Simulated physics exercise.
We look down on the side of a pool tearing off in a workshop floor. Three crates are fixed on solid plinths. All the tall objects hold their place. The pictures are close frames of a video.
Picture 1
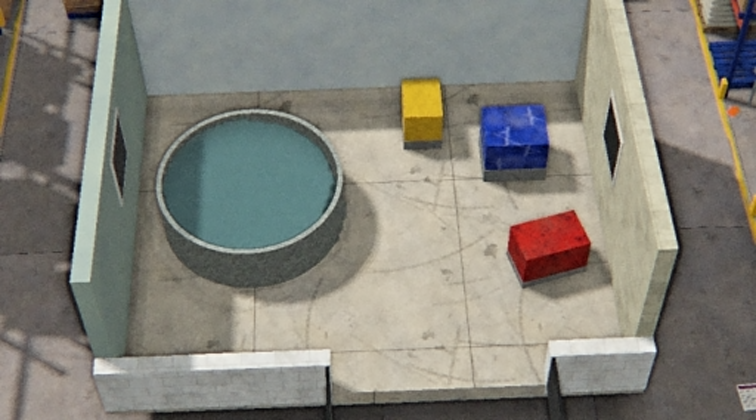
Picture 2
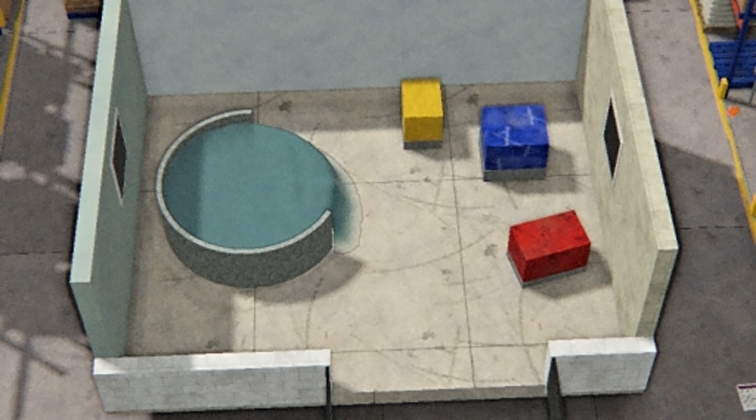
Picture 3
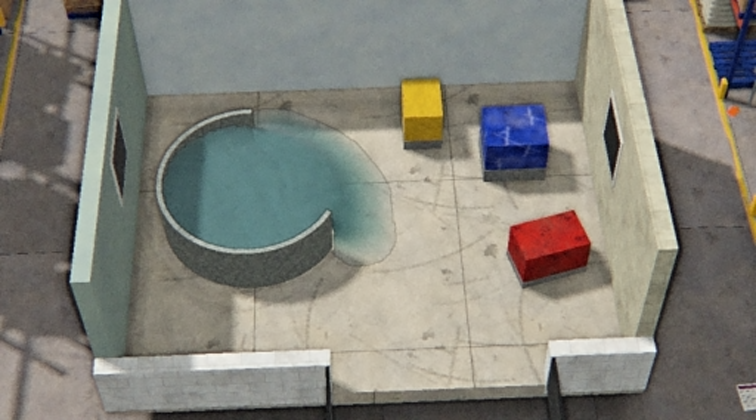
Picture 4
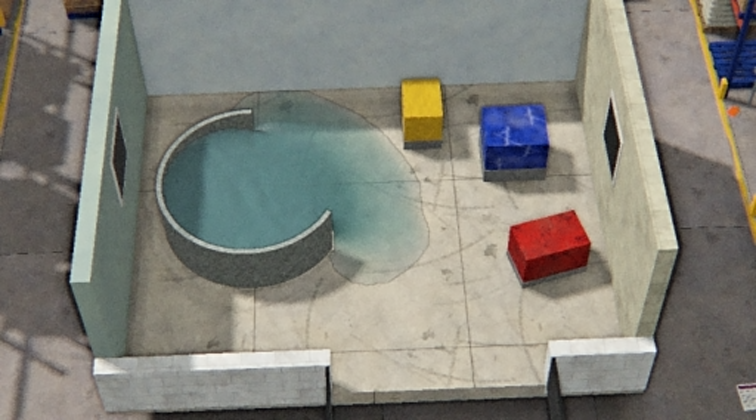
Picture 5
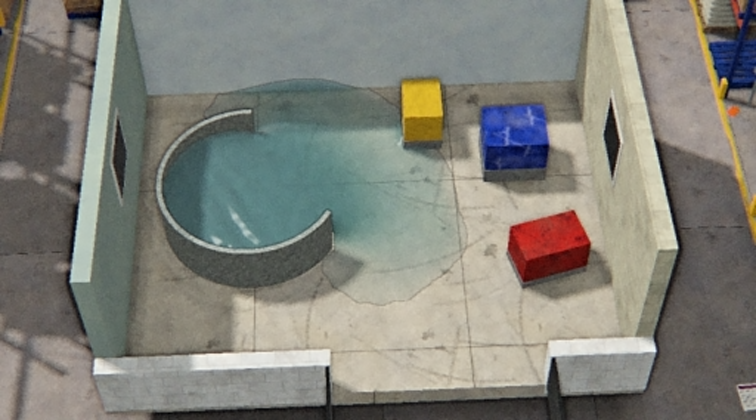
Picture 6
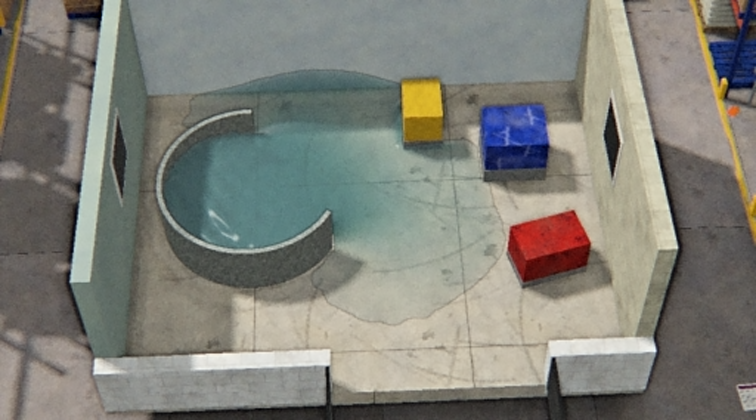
A round pool of still water lost the right side of its wall, and the water poured out across the workshop floor, spreading around the yellow block and toward the blue and red ones.
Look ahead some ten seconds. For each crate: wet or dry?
The red crate is wetted; the yellow crate is wetted; the blue crate is wetted.
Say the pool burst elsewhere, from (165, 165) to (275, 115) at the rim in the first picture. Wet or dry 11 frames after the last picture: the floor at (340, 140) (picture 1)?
There: Awash.
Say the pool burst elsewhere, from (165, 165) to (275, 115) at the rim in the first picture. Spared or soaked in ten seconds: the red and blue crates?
Red gets wet; blue stays dry.
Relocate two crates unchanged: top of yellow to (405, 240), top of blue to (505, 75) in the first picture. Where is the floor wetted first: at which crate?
First comes the yellow one.
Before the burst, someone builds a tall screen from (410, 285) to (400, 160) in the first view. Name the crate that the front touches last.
I say the red-painted one.
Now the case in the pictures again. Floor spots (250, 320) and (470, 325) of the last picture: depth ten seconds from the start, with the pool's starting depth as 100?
In turn 14 and 6 in a hundred.
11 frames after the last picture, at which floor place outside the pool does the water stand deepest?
Roughly at (562, 88).
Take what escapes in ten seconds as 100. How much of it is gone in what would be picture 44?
Close to 50 %.
A moment on, water covers 50 % of the floor; the red crate water round its plinth, the yellow crate water round its plinth, the blue crate water round its plinth.
Next, water covers 60 % of the floor; the red crate water round its plinth, the yellow crate water round its plinth, the blue crate water round its plinth.
Then, water covers 70 % of the floor; the red crate water round its plinth, the yellow crate water round its plinth, the blue crate water round its plinth.
Later, water covers 100 % of the floor; the red crate water round its plinth, the yellow crate water round its plinth, the blue crate water round its plinth.
In the end, water covers 100 % of the floor; the red crate was topped, the yellow crate was topped, the blue crate was topped.
